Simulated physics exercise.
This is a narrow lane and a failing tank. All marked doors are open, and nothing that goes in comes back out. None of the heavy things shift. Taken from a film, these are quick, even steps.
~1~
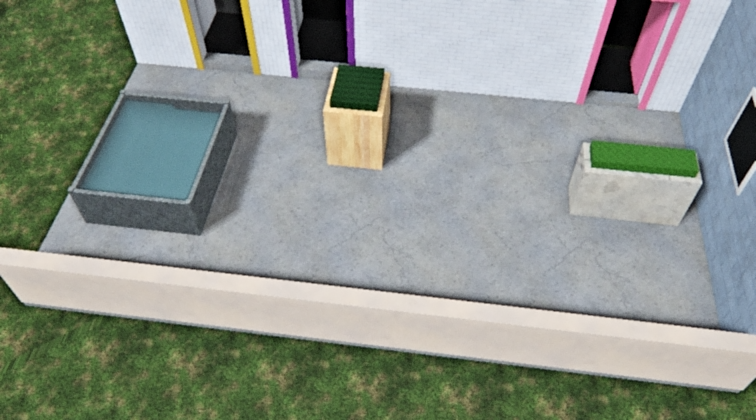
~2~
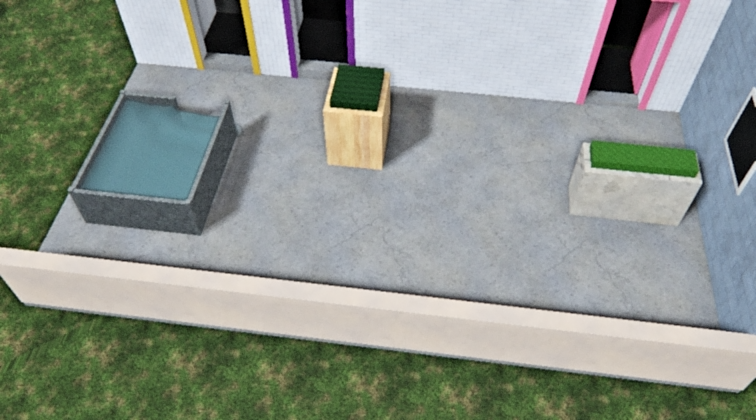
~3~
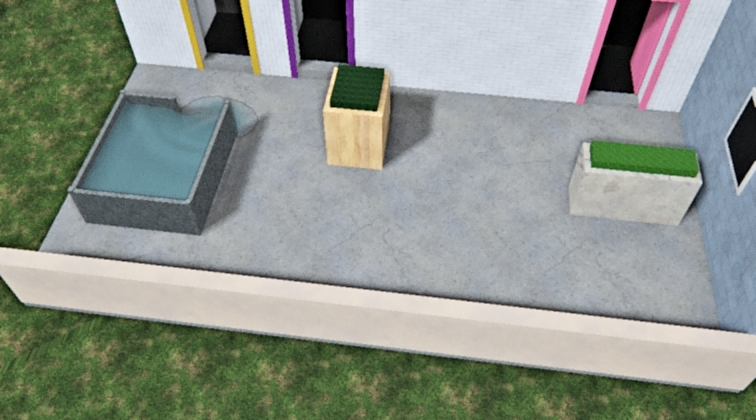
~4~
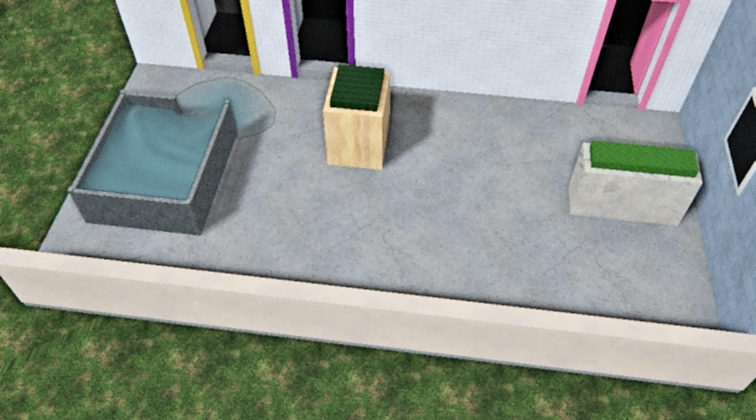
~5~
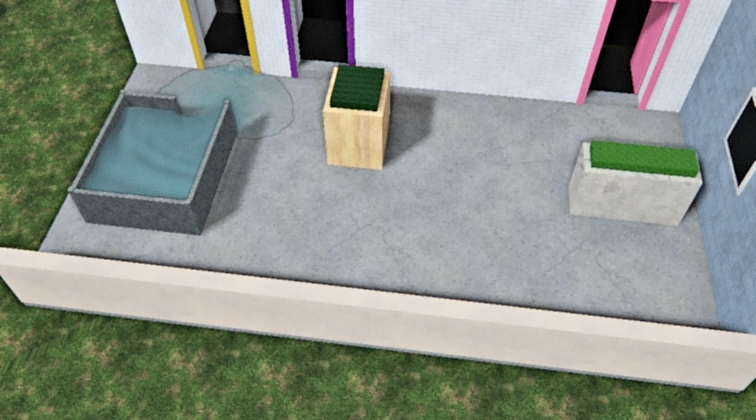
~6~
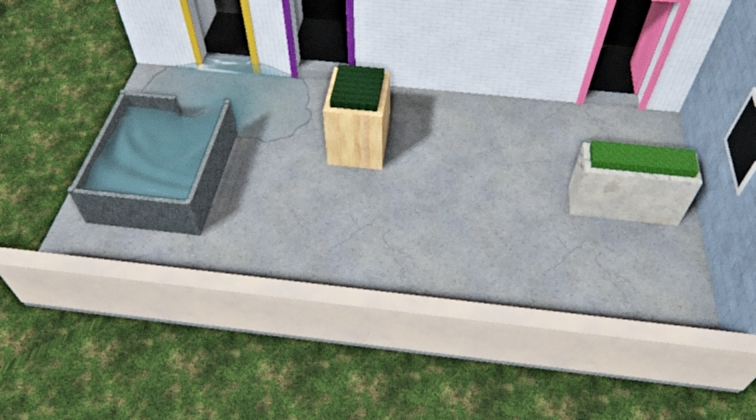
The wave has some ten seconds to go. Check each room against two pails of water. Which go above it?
At the end, the purple door keeps it to two buckets; the pink door keeps it to two buckets; the yellow door lets in beyond two buckets.
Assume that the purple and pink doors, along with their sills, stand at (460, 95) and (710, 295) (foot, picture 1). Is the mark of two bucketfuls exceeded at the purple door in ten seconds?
The purple stays within it.
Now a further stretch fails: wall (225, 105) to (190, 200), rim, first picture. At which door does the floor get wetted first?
Go with the purple-painted one.
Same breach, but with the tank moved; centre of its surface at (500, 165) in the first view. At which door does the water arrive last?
Answer: The yellow door.
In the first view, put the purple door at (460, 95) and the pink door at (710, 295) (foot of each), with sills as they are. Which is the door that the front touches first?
It's the yellow door.
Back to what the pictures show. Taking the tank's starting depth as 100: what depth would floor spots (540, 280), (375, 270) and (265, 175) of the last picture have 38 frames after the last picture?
In turn 2, 0 and 2 in a hundred.
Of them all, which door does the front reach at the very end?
Door: The pink one.
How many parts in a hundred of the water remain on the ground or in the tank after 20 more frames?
Roughly 82 per cent.
A moment on, water covers 10 % of the floor; the purple door wet at the sill, nothing in, the pink door not reached, the yellow door over two buckets in.
Next, water covers 20 % of the floor; the purple door wet at the sill, nothing in, the pink door not reached, the yellow door far over two buckets in.
Then, water covers 35 % of the floor; the purple door wet at the sill, nothing in, the pink door wet at the sill, nothing in, the yellow door far over two buckets in.
Later, water covers 45 % of the floor; the purple door wet at the sill, nothing in, the pink door wet at the sill, nothing in, the yellow door far over two buckets in.
In the end, water covers 60 % of the floor; the purple door wet at the sill, nothing in, the pink door under two buckets in, the yellow door far over two buckets in.
